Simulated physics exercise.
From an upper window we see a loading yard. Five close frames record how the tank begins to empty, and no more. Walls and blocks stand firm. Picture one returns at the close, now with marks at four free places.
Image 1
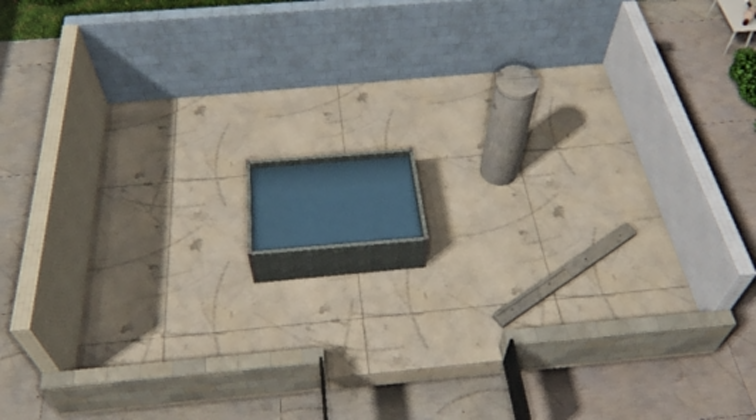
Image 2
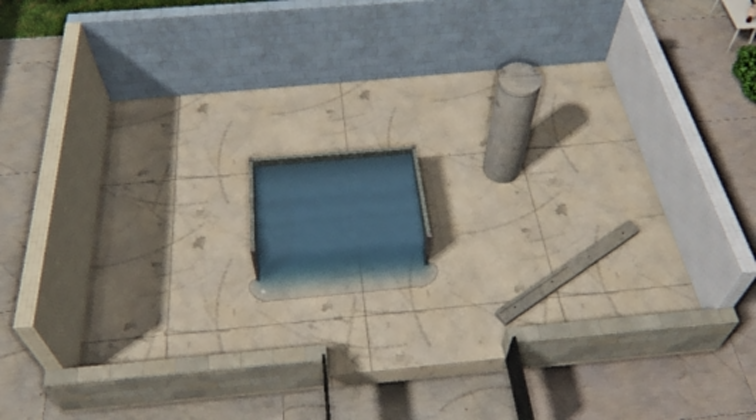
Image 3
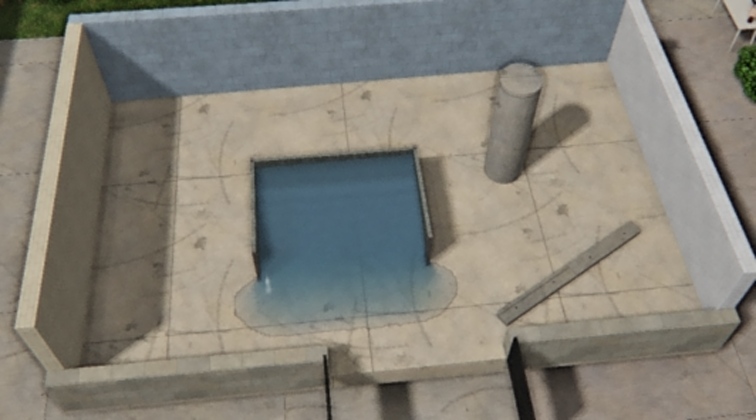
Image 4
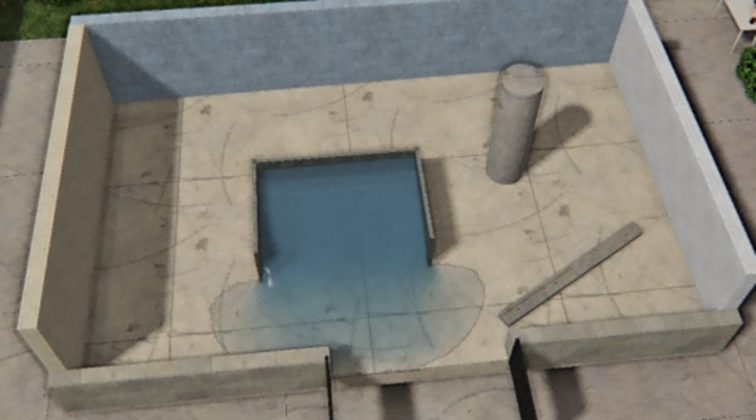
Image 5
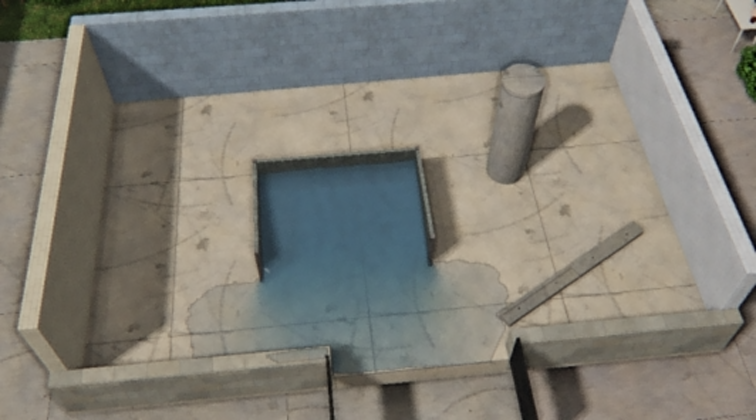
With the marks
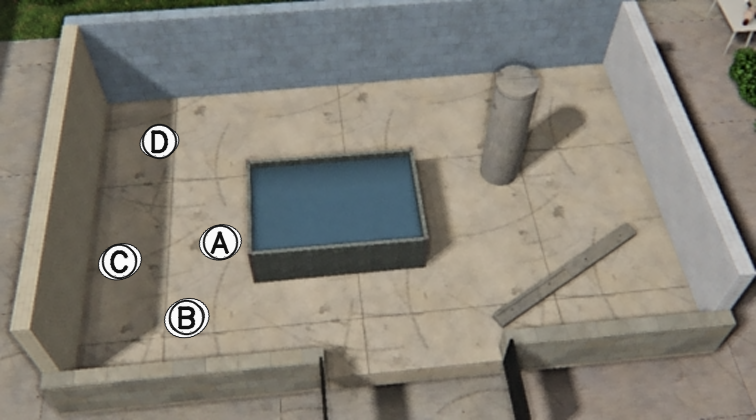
A paved loading yard, enclosed by a bluish back wall, pale side walls and low front walls with an open gateway, is seen from a high window. A dark-rimmed rectangular tank of blue water sits near the centre, with a grey column and a slanting grey beam to the right. The tank's front side disappears and water pours forward, spreading across the tan paving towards both sides and reaching the gateway.
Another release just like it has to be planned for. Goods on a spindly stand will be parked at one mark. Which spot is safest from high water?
Choose A.
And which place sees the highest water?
That is place C.
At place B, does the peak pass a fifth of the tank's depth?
No, less.
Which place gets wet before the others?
B it is.
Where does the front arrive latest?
Place A.
On the marked copy, A at (220, 242); B at (186, 317); C at (119, 261); D at (159, 141).
For place A, the water peaks at about 6 % of the depth that stood in the tank.
For place B, the water peaks at about 13 % of the depth that stood in the tank.
For place C, the water peaks at about 22 % of the depth that stood in the tank.
For place D, the water peaks at about 15 % of the depth that stood in the tank.
